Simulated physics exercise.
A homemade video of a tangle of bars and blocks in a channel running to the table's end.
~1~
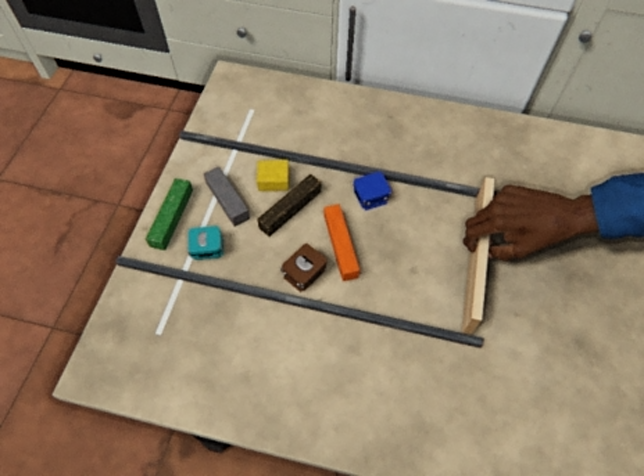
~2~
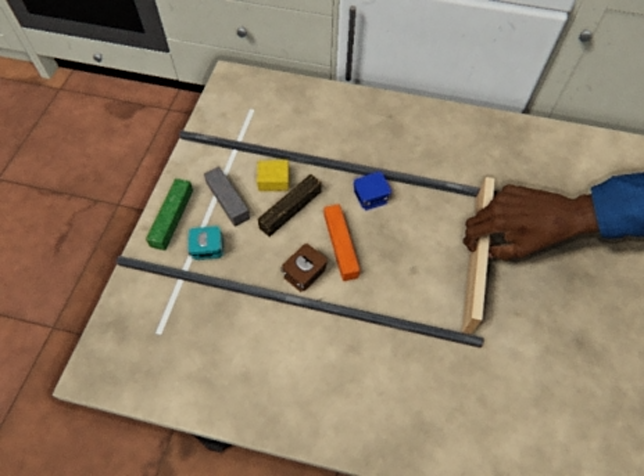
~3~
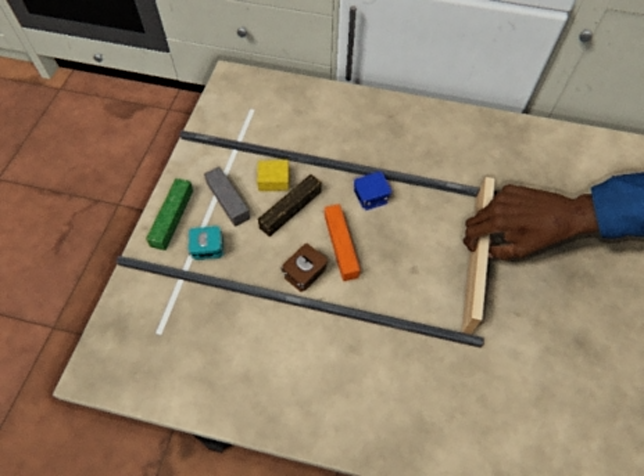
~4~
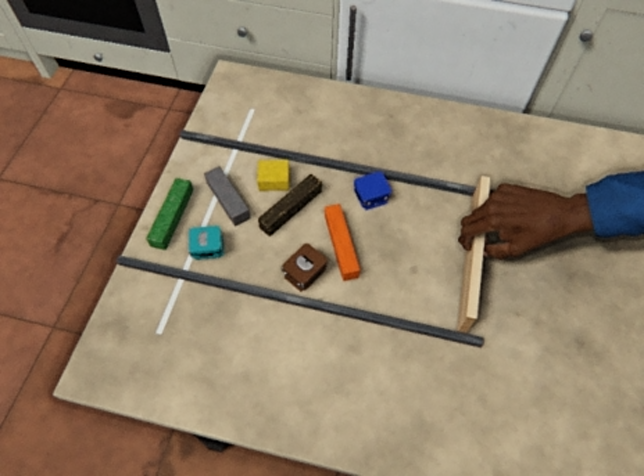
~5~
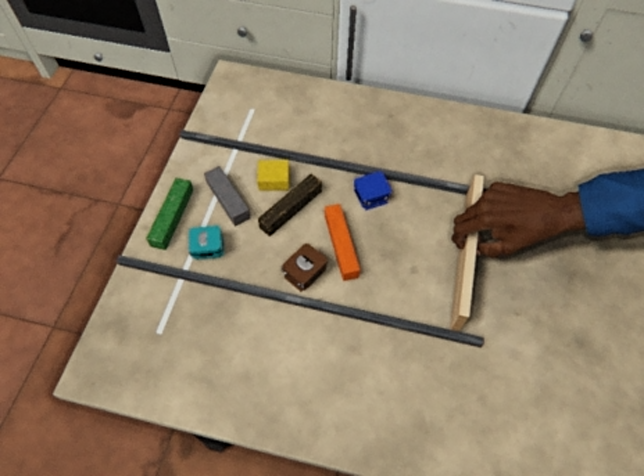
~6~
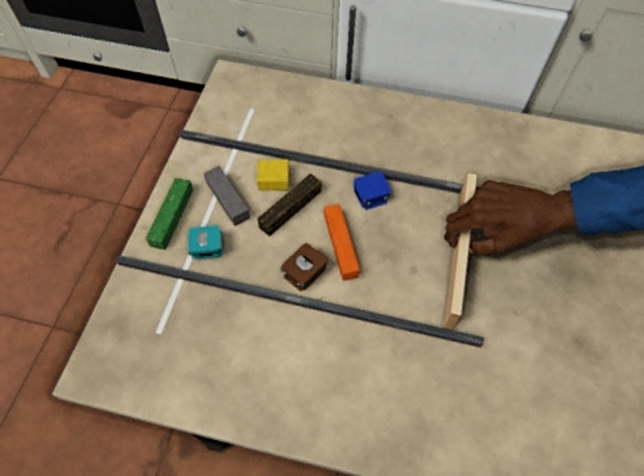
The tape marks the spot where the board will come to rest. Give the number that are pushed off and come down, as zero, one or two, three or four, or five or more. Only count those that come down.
Lost: One or two.
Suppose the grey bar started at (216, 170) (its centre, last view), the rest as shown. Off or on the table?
In that case it keeps its place.
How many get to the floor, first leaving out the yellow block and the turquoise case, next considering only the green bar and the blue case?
You'd get 0 in the first case and 0 in the second one.
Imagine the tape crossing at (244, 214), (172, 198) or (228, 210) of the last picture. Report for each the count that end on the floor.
It would be 0, then 6, then 0.
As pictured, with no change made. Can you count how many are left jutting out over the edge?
That adds up to 2.
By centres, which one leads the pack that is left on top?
Yellow block.
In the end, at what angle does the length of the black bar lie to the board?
Some 10 degrees.
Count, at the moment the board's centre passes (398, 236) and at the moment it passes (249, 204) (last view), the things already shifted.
It comes to 0 for the first spot, 8 for the other.
A little later, none off yet; green bar at rest near (171, 213); turquoise case at rest near (206, 244); grey bar at rest near (227, 196).
When it is over, the number that fall off is one or two; down, green bar.
